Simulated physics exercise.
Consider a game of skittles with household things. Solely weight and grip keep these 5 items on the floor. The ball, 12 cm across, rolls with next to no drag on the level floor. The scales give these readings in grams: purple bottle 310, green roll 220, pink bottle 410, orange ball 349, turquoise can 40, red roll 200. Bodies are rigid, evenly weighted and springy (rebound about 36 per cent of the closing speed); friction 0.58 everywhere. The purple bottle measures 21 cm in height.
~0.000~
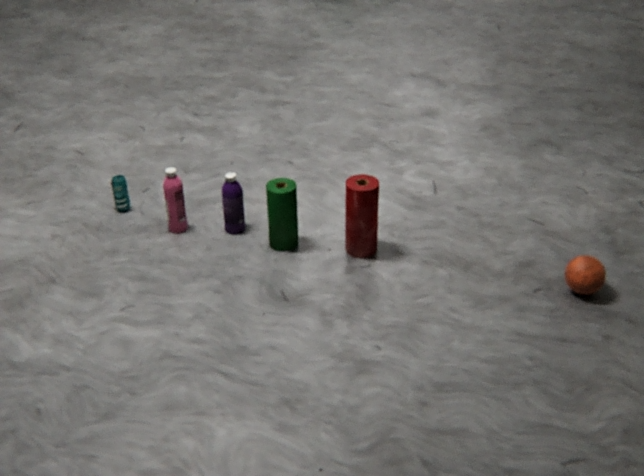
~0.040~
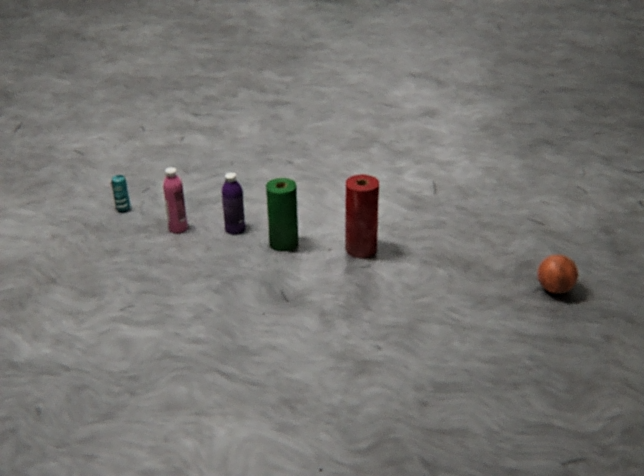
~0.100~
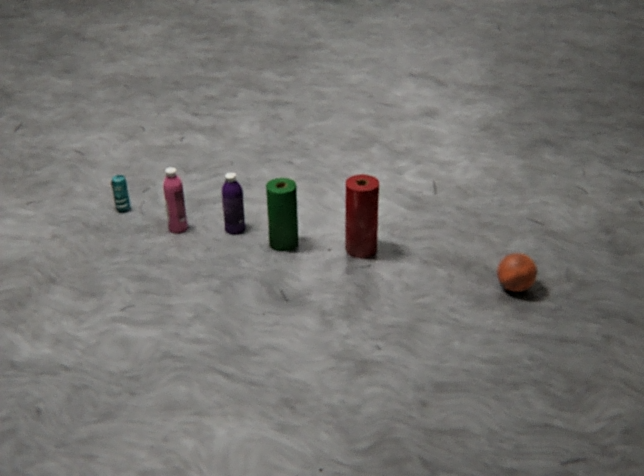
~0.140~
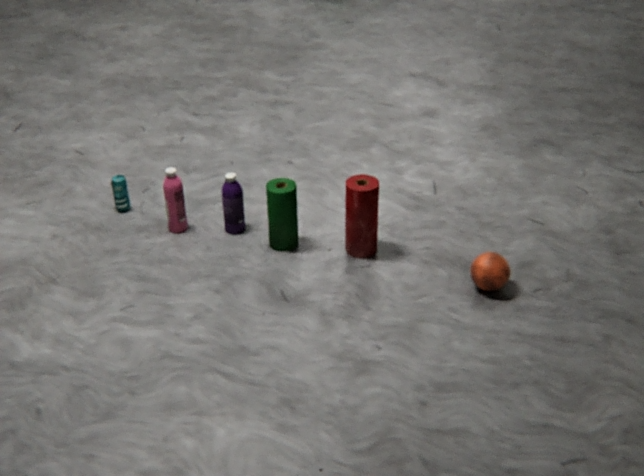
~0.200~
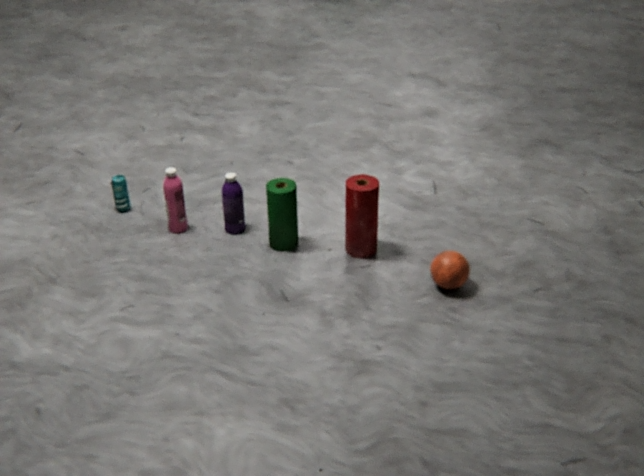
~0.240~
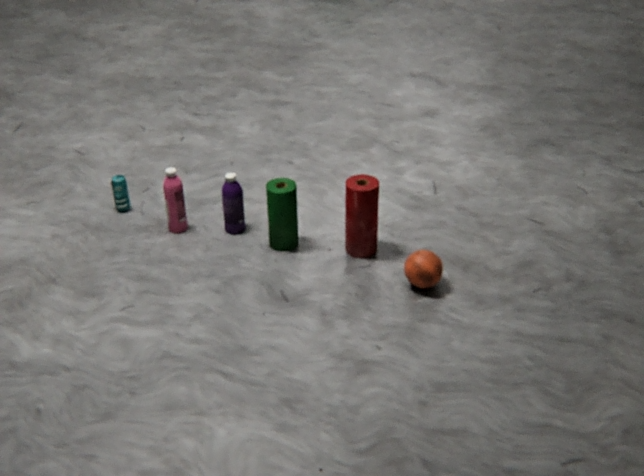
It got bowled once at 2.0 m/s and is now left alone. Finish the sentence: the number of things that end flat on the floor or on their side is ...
... nought.
After 0.64 s, ball has run 128 cm; orange ball near (167, 260).
After 1.04 s, things are still on the move.
By the end (1.4 s), all 5 in place, give or take 8 cm. Seen from the same camera at the end, purple bottle near (233, 203), green roll near (283, 215).
